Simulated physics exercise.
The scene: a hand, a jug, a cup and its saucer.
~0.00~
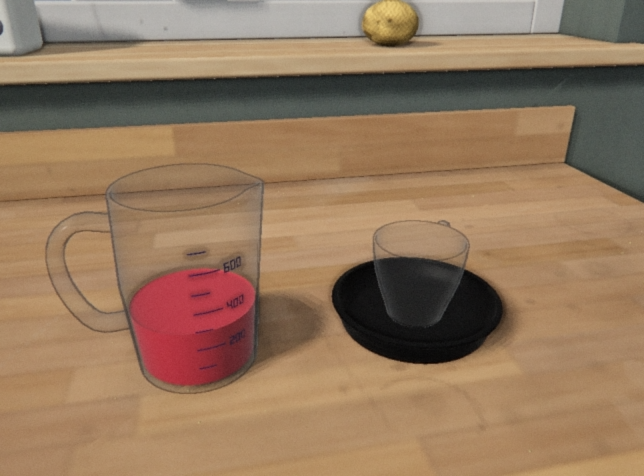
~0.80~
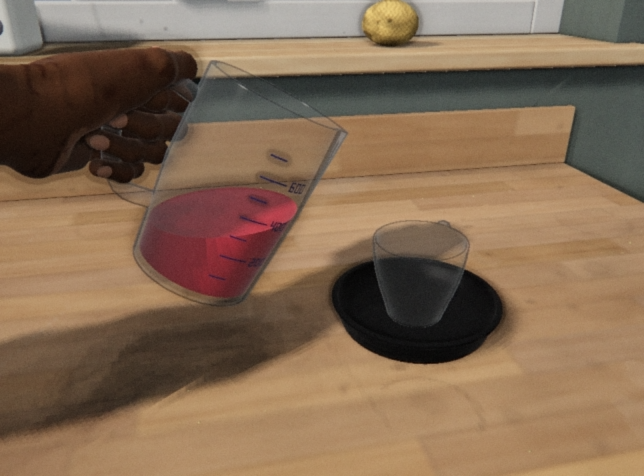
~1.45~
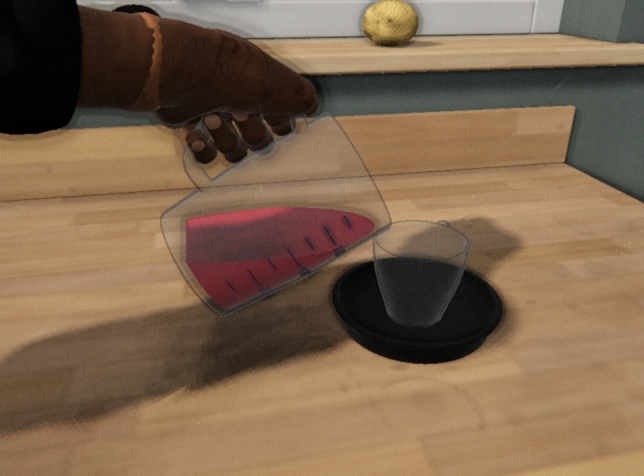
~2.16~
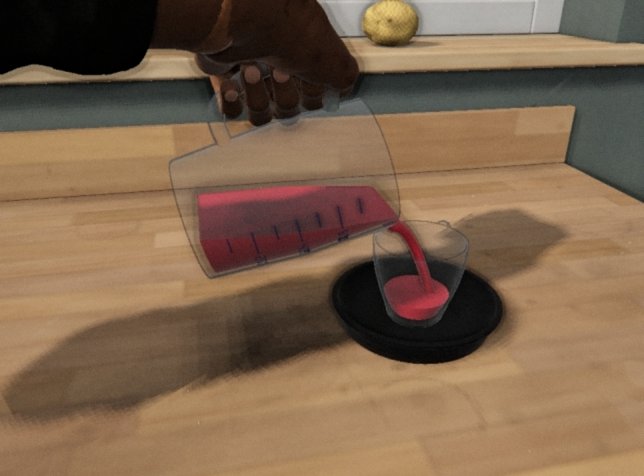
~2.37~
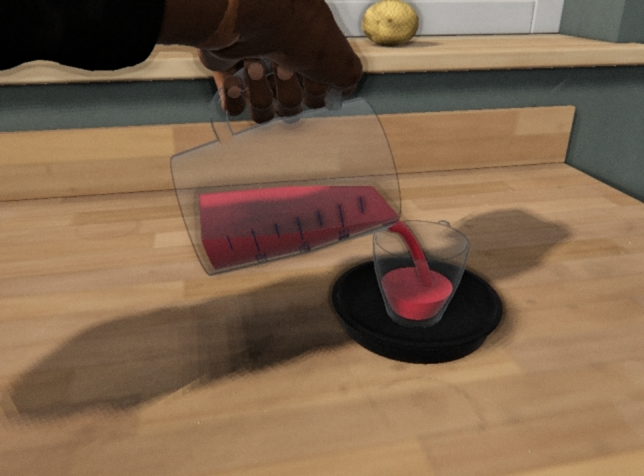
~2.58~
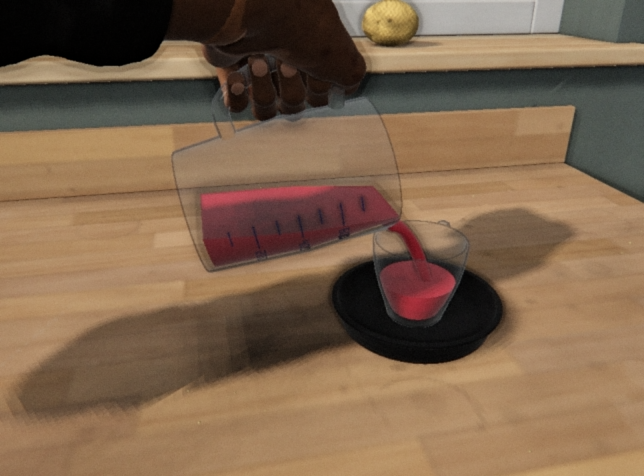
A hand lifting a clear jug of red liquid, tilting it to the right and pouring a stream into a small glass cup.
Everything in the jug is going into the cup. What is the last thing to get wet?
The squash runs over into the saucer only.
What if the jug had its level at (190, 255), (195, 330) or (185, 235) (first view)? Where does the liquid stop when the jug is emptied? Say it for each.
In that order: Floods the top, cup only, over both.
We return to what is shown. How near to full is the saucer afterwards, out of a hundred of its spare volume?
About 40 per cent.
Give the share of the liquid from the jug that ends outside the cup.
About 25 per cent.
Around 3.9 s, the cup is nearly full; the saucer is dry.
Around 5.0 s, the cup is full to the brim; the saucer is wet, with room to spare.
Around 6.6 s, the cup is full to the brim; the saucer is wet, with room to spare.
